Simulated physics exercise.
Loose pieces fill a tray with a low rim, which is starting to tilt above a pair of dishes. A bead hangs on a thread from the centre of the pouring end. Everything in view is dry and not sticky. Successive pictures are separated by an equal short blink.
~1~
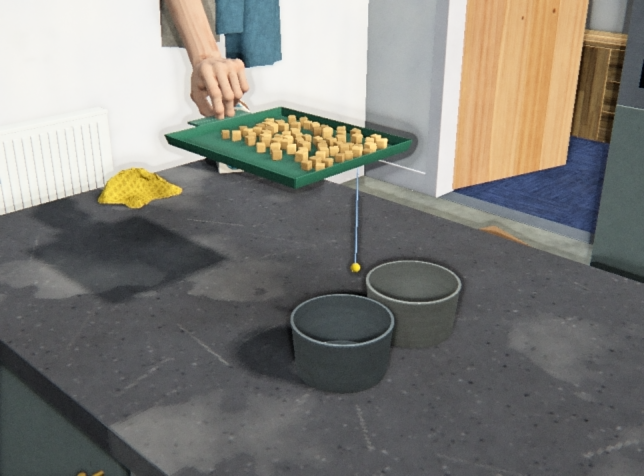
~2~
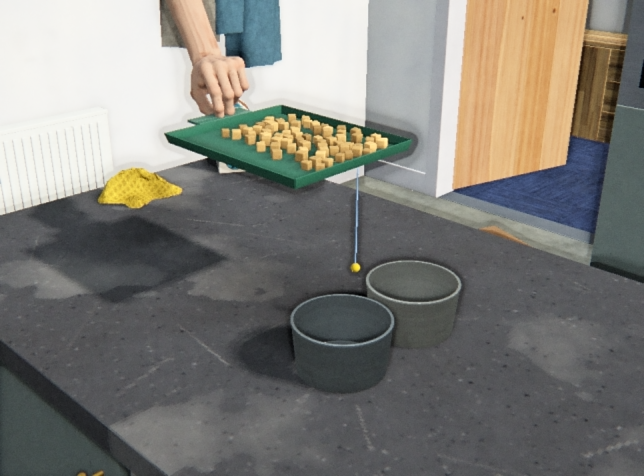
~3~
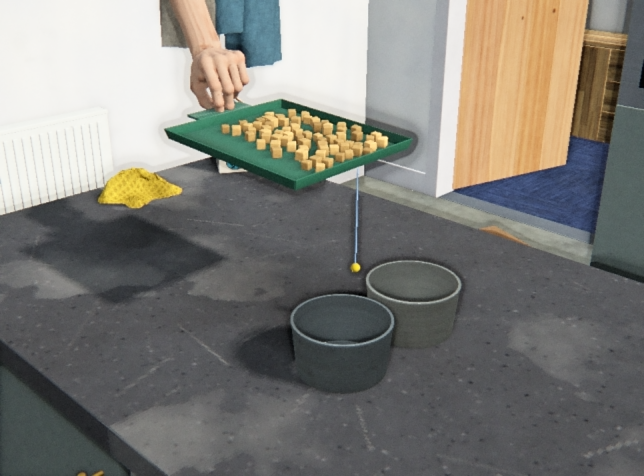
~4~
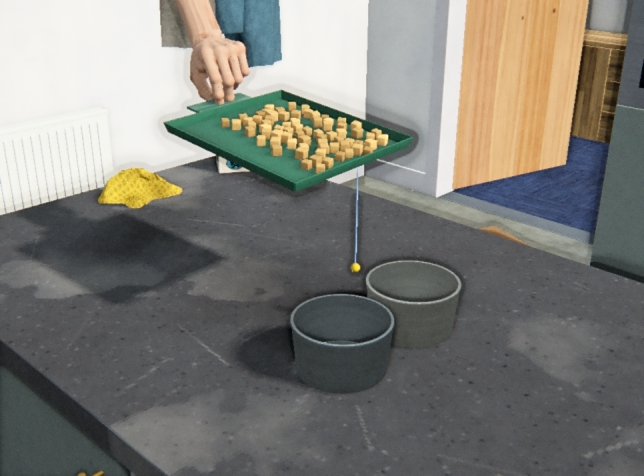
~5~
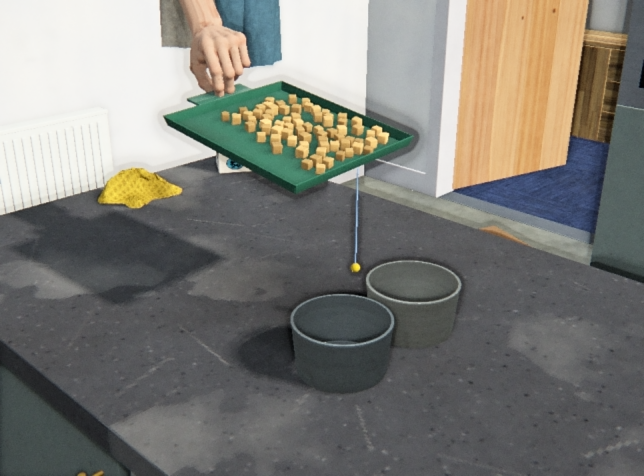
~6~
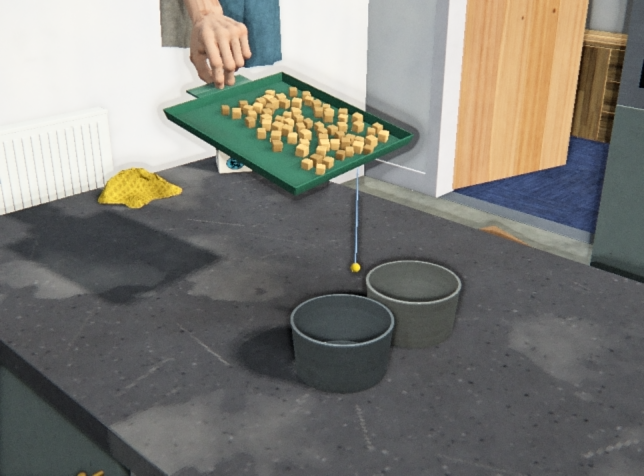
A hand at the upper left gradually tilts a green tray of small wooden cubes, its near left corner dipping slightly while the cubes stay scattered across it. Below the tray, a yellow bead hangs still on a thread beside two dark grey dishes, with a crumpled yellow cloth to the left. The steady, slightly raised view shows a dark worktop, white radiator and open wooden door.
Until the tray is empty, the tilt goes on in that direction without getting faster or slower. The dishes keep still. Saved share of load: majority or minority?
The catch is going to exceed what is lost.
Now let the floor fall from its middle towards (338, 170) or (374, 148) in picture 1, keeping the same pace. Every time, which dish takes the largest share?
Going by the two slopes in order, it's the left-side one and then the right-side one.
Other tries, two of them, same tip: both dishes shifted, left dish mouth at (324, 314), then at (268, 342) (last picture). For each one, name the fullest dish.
The first try favours the leftmost one, and the second try favours the rightmost one.
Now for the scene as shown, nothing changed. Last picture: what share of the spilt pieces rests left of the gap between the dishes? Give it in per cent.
70 per cent or thereabouts.
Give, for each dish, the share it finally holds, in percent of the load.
50 per cent goes to the left dish and 20 per cent to the right dish.
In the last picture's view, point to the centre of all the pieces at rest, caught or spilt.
Last view, resting centre - approx. (347, 358).
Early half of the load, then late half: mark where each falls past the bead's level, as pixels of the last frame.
The early half goes through (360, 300), the late half through (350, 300).
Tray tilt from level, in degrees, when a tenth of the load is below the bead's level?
That happens at around 110°.
Shortly afterwards, tray tipped steeply; the whole lot on the tray.
Next, tray tipped right over; the whole lot on the tray.
Some moments later, tray tipped past a quarter turn; near half in the left dish; near a quarter in the right dish; near a third outside both.
In the end, tray tipped past a quarter turn; near half in the left dish; near a quarter in the right dish; near a third outside both.
